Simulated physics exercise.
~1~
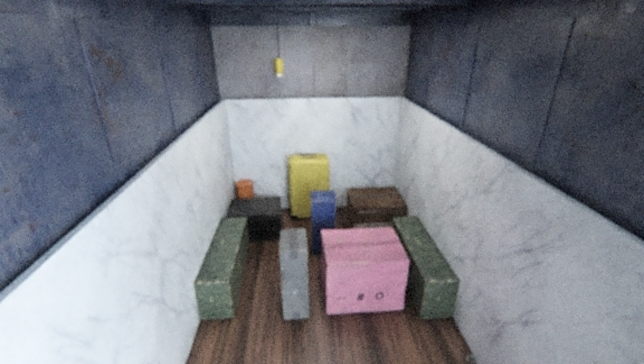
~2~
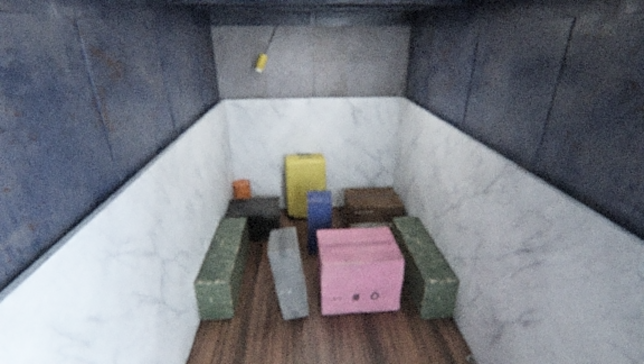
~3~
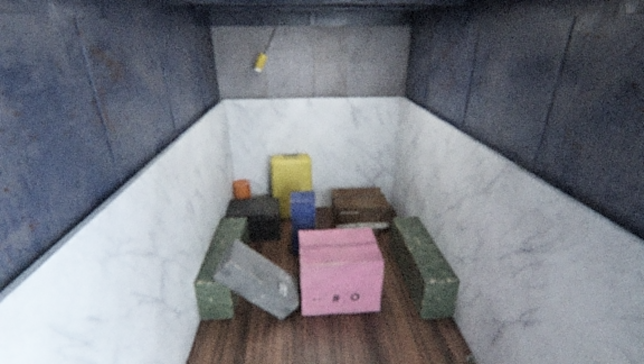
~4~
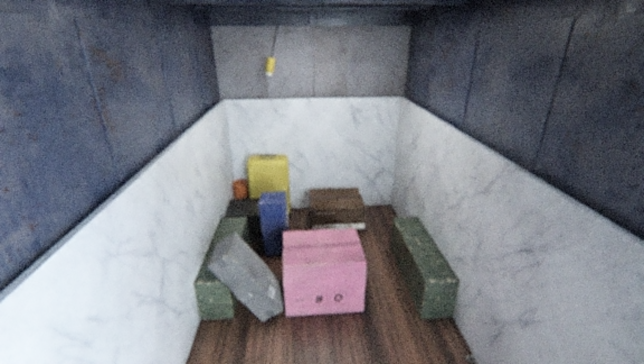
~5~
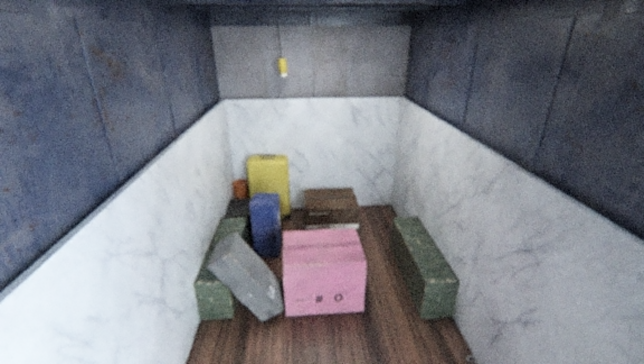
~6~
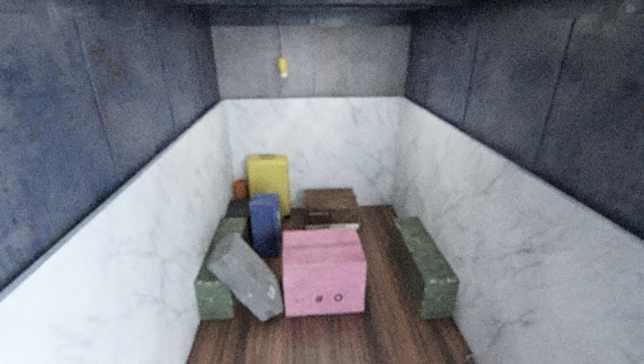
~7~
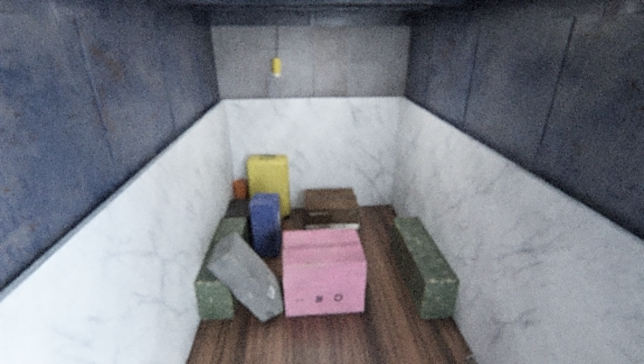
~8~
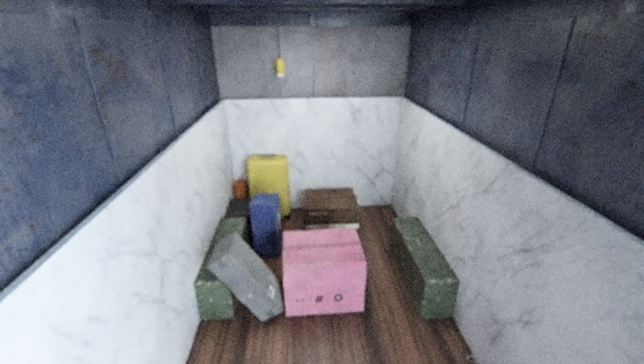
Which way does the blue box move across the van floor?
The blue box slides to the left, staying upright as it goes.
